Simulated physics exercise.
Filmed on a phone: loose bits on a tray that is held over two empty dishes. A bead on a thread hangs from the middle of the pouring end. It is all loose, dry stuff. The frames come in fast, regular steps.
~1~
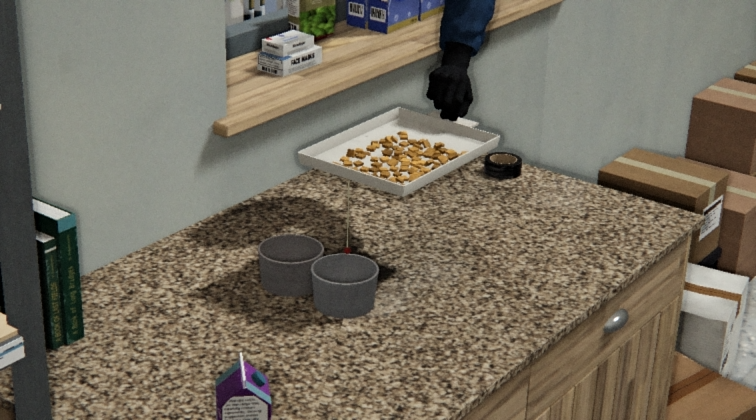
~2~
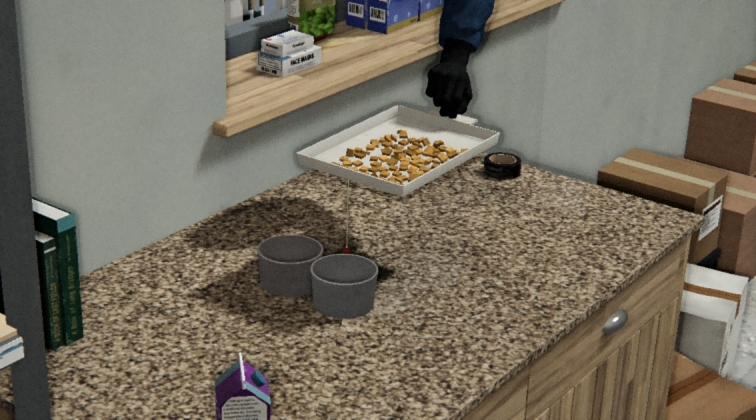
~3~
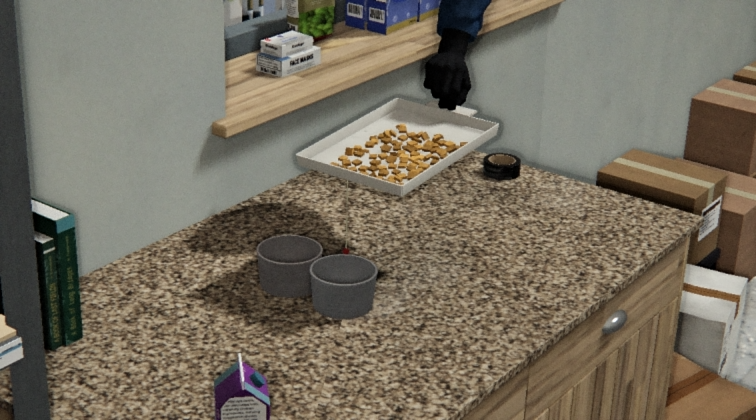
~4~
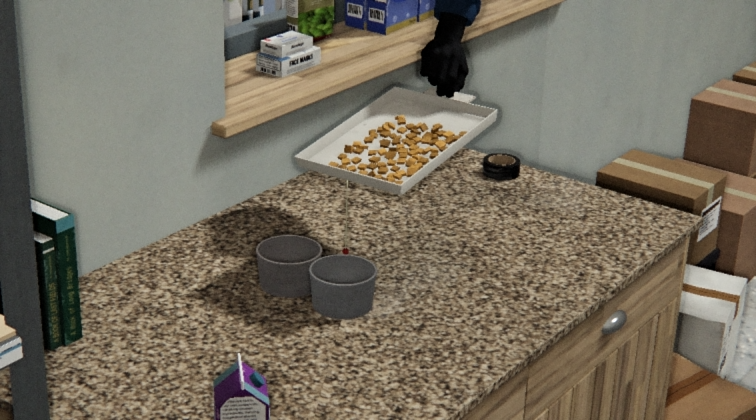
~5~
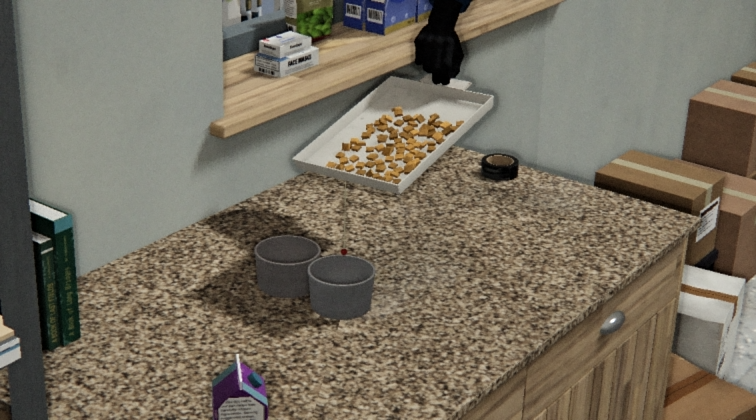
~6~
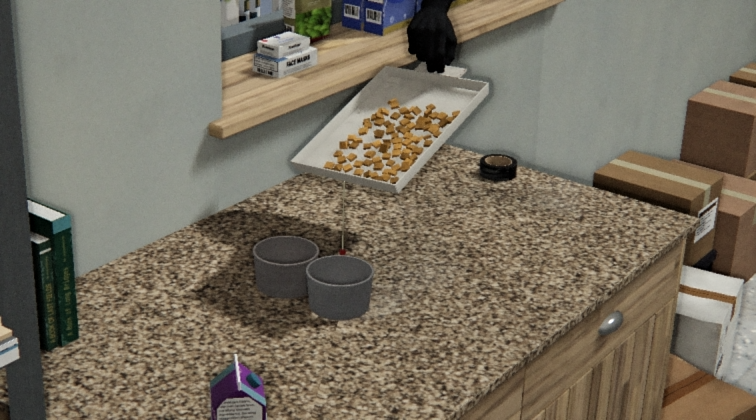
On a speckled stone countertop below a wooden sill, a black-gloved hand holds a white tray of golden-brown cereal pieces nearly level behind two empty grey dishes. The hand then raises the tray's far side, tilting it gradually more steeply toward its left corner, while the pieces stay on it.
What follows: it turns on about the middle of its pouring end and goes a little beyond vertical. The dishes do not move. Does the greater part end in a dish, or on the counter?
They take more than half between them.
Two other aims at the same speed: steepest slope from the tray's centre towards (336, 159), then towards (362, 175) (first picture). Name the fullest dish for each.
First left, then the dish on the right.
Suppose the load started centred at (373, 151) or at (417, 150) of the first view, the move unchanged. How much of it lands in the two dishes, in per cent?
About 90 and 70 per cent.
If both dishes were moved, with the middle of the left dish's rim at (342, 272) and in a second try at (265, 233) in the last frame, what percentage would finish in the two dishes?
In turn 20 and 40 in a hundred.
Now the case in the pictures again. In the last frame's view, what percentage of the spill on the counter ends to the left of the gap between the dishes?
Some 70 per cent.
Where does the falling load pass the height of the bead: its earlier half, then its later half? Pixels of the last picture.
Around (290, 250) and then (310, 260).
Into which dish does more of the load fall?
It is left.
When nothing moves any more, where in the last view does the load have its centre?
Close to (291, 290).
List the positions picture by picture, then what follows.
In the first frame, corners of the pouring end near (300, 152) and (404, 185), level; middle of the load near (405, 161), cereal squares; left dish near (270, 274); right dish near (324, 295); bead on its thread near (347, 250).
In the second frame, corners of the pouring end near (300, 153) and (403, 185), level; middle of the load near (405, 160).
In the third frame, corners of the pouring end near (298, 154) and (402, 185), tipped barely, lowest at the left corner; middle of the load near (404, 157).
In the fourth frame, corners of the pouring end near (297, 156) and (400, 184), tipped a little, lowest at the left corner; middle of the load near (403, 151).
In the fifth frame, corners of the pouring end near (295, 158) and (398, 184), tipped clearly, lowest at the left corner; middle of the load near (401, 146).
In the sixth frame, corners of the pouring end near (293, 160) and (395, 183), tipped clearly, lowest at the left corner; middle of the load near (398, 141); left dish near (265, 275); right dish near (319, 297).
Shortly afterwards, tray tipped steeply; the whole lot on the tray.
Next, tray tipped right over; the bulk on the tray; a little in the left dish; only a few outside both; a little in the air.
Some moments later, tray tipped past a quarter turn; near a quarter in the right dish; near half in the left dish; near a quarter outside both.
In the end, tray tipped past a quarter turn; near a quarter in the right dish; near half in the left dish; near a quarter outside both.
